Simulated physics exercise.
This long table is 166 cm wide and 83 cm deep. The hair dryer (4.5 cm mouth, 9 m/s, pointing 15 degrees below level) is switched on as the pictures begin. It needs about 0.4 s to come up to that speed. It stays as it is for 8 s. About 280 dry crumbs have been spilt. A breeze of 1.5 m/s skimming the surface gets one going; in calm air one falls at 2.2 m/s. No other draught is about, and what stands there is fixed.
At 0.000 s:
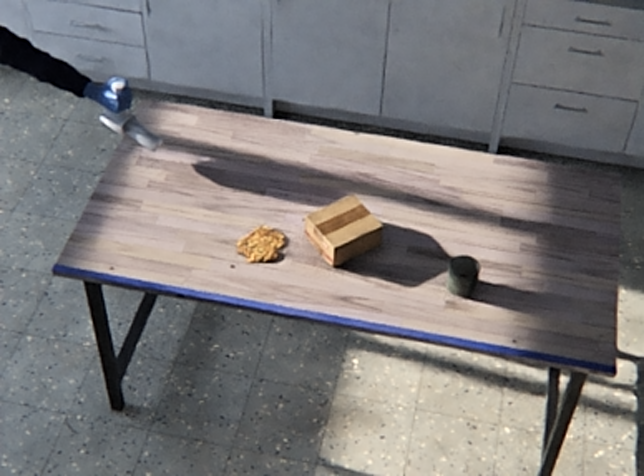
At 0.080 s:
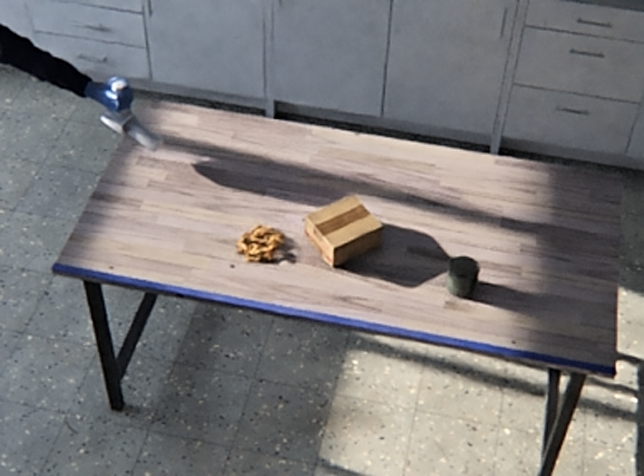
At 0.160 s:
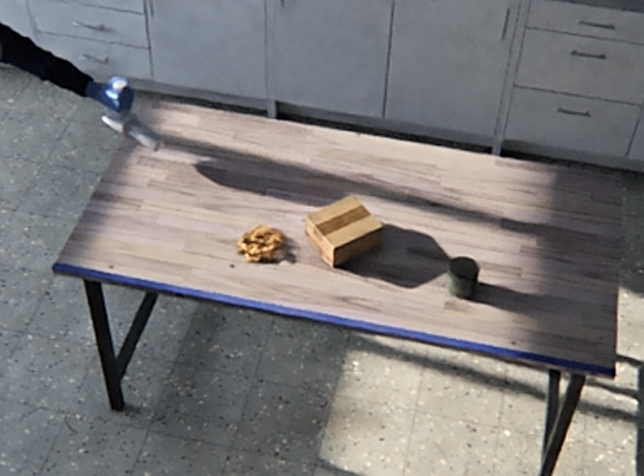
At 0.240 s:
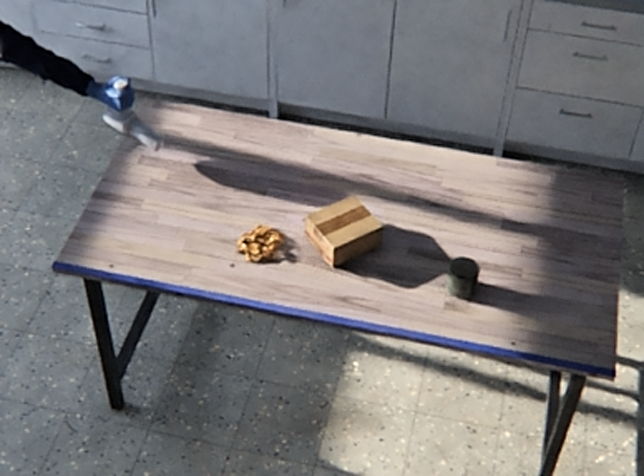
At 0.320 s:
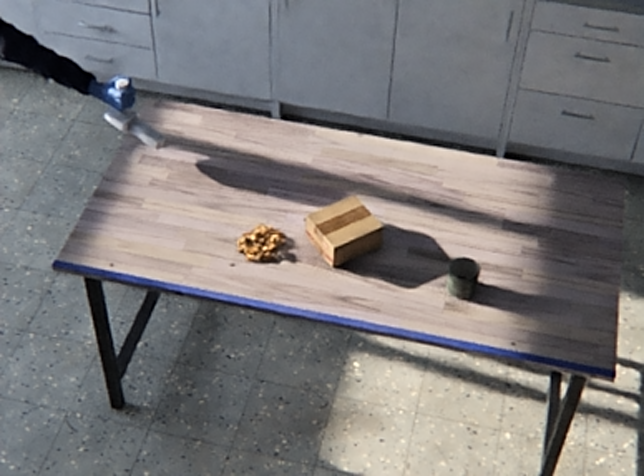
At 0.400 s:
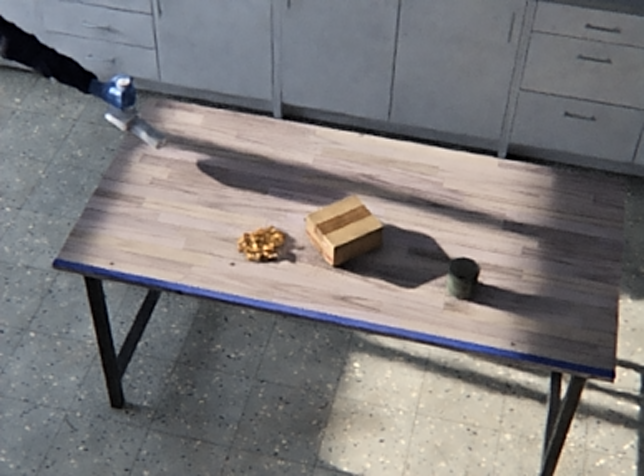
A dark-sleeved arm with a blue hand holds a pale hair dryer almost still at the table's far left corner, seen from high above in a room with grey cabinets and a speckled floor. On the blue-edged wooden table sit golden-brown crumbs, a cardboard box at the centre and a dark green mug to its right. The crumb pile barely stirs, and the view drifts very slightly.
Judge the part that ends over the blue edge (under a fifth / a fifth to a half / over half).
By then above half are over the blue edge.
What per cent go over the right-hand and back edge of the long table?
Roughly 0 % right-hand, 0 % back.
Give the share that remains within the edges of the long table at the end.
About 0 %.
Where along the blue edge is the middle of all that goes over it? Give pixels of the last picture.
Near (355, 326).
After 1.6 s, 97 % are over the blue edge; 95 % have settled or left.
After 2.6 s, 99 % are over the blue edge; 99 % have settled or left.
After 4.4 s, 99 % are over the blue edge; 99 % have settled or left.
After 8.0 s, at the end, 100 % are over the blue edge.
